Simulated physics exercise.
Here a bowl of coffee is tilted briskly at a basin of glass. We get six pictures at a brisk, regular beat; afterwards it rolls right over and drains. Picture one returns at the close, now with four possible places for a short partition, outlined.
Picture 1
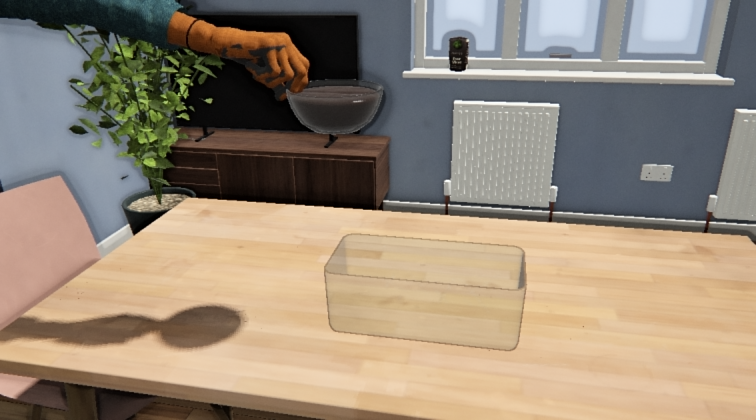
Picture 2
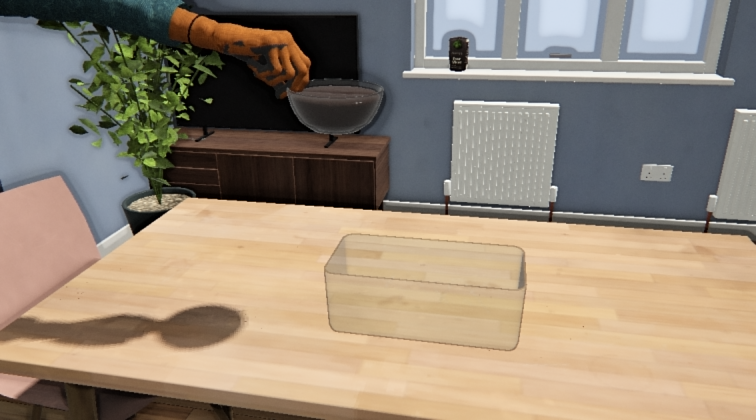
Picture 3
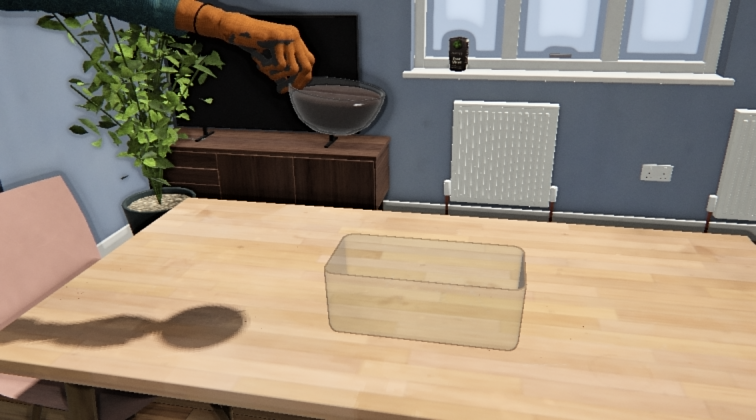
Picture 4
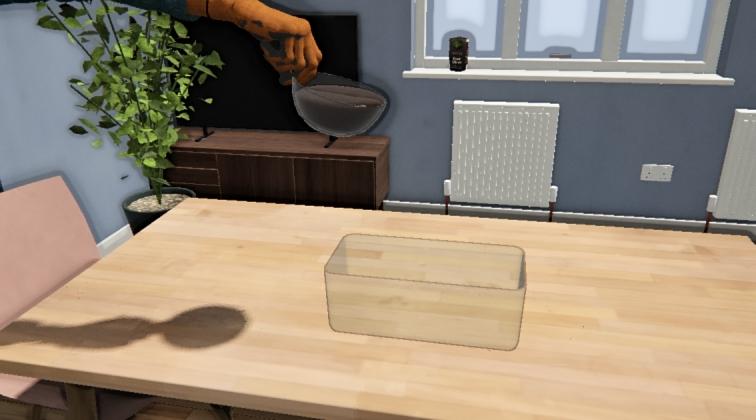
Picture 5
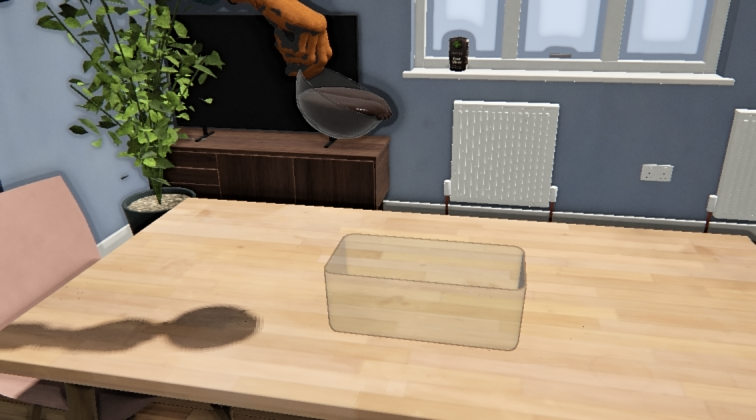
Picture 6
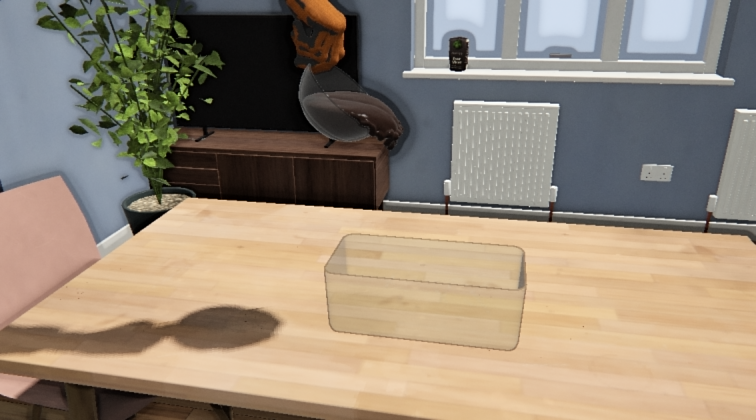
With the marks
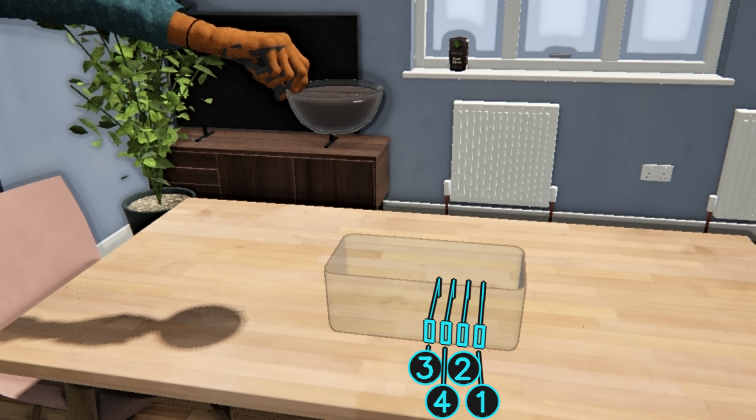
At first, an orange-gloved hand holds a clear bowl of dark liquid level, above and to the left of an empty glass basin on a wooden table. The hand then tilts the bowl to the right, slightly and then steeply, until the liquid slips just over its lowered lip.
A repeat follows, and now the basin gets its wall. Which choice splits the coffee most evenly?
The answer is place 3.
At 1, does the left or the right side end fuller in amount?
The left one.
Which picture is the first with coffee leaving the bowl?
Picture 5.
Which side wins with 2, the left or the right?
The left side.
On the marked copy, 1 at (478, 352); 2 at (461, 350); 3 at (428, 346); 4 at (445, 348).
Choosing 1, about 80 % ends left of the wall and 16 % right of it; 4 % is lost outside.
Choosing 2, about 81 % ends left of the wall and 12 % right of it; 7 % is lost outside.
Choosing 3, about 55 % ends left of the wall and 42 % right of it; 4 % is lost outside.
Choosing 4, about 85 % ends left of the wall and 12 % right of it; 3 % is lost outside.
